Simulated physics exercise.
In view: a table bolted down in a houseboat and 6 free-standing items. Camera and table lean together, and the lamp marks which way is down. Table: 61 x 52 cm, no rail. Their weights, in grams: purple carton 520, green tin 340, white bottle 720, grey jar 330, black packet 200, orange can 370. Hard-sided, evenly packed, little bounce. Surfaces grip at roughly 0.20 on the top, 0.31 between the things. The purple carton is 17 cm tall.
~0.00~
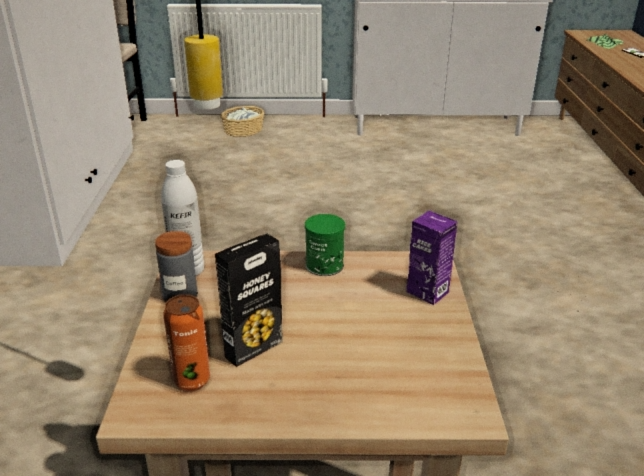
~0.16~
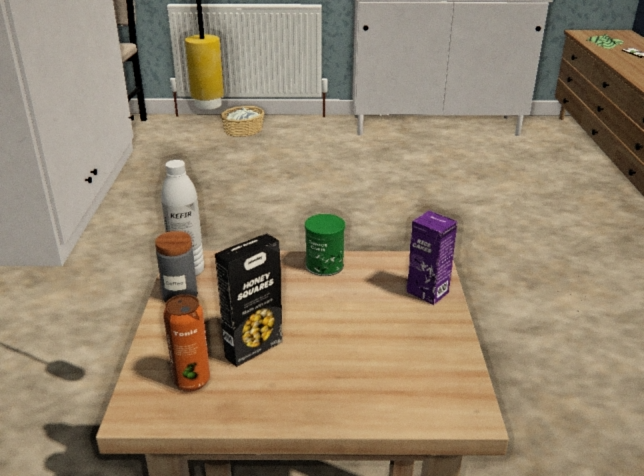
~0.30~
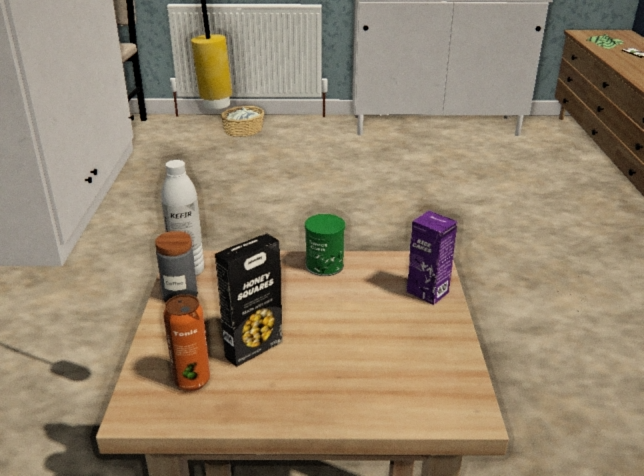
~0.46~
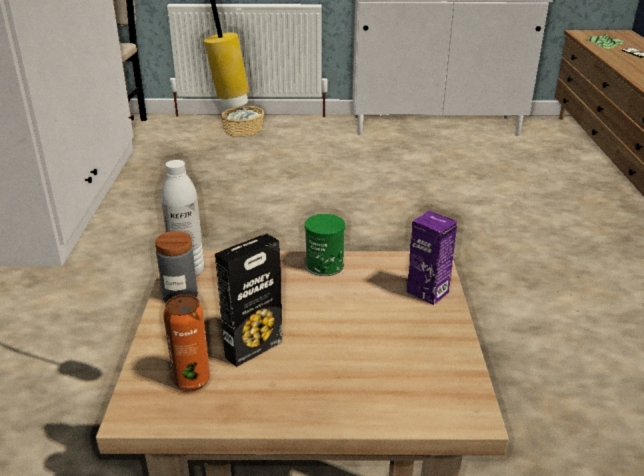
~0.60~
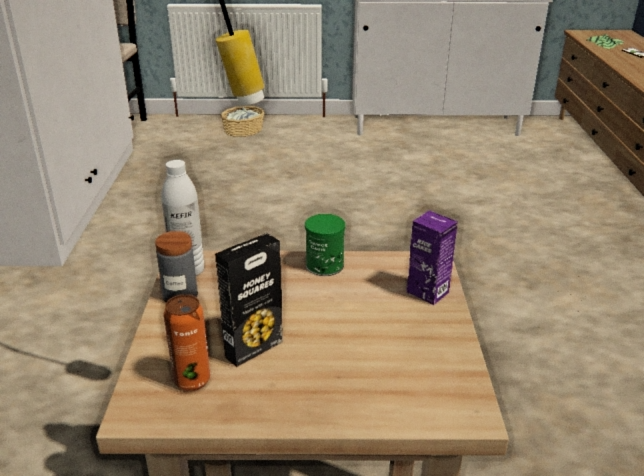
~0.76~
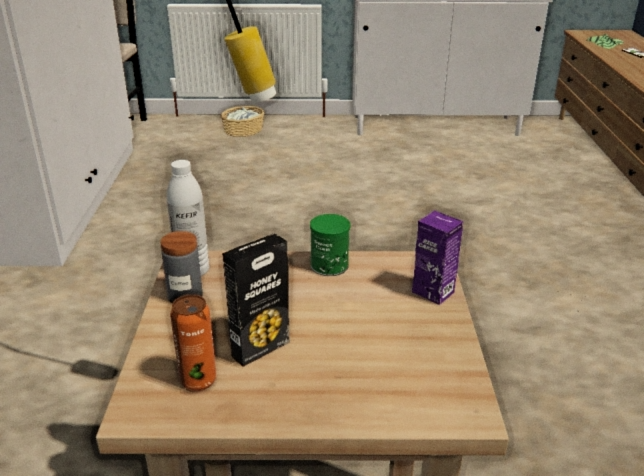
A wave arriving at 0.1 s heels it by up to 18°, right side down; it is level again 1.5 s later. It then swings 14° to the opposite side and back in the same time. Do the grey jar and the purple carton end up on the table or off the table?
The grey jar stays on the table and the purple carton falls off the table.
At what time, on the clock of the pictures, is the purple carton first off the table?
At about 1.0 s.
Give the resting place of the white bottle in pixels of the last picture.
Near (299, 219).
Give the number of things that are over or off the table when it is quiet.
1 of them.
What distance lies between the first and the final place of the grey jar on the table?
Some 23 cm.
After 1.16 s, heel 11°, right side down; purple carton now off the table; grey jar slid 14 cm near (251, 269); black packet slid 15 cm.
After 1.36 s, heel 4°, right side down; grey jar slid 23 cm near (295, 269); orange can slid 23 cm; white bottle slid 23 cm.
At rest (3.6 s), off the table, purple carton; not toppled but over 5 cm from the start, green tin, white bottle, grey jar, black packet and orange can. In the last view, grey jar near (297, 269).
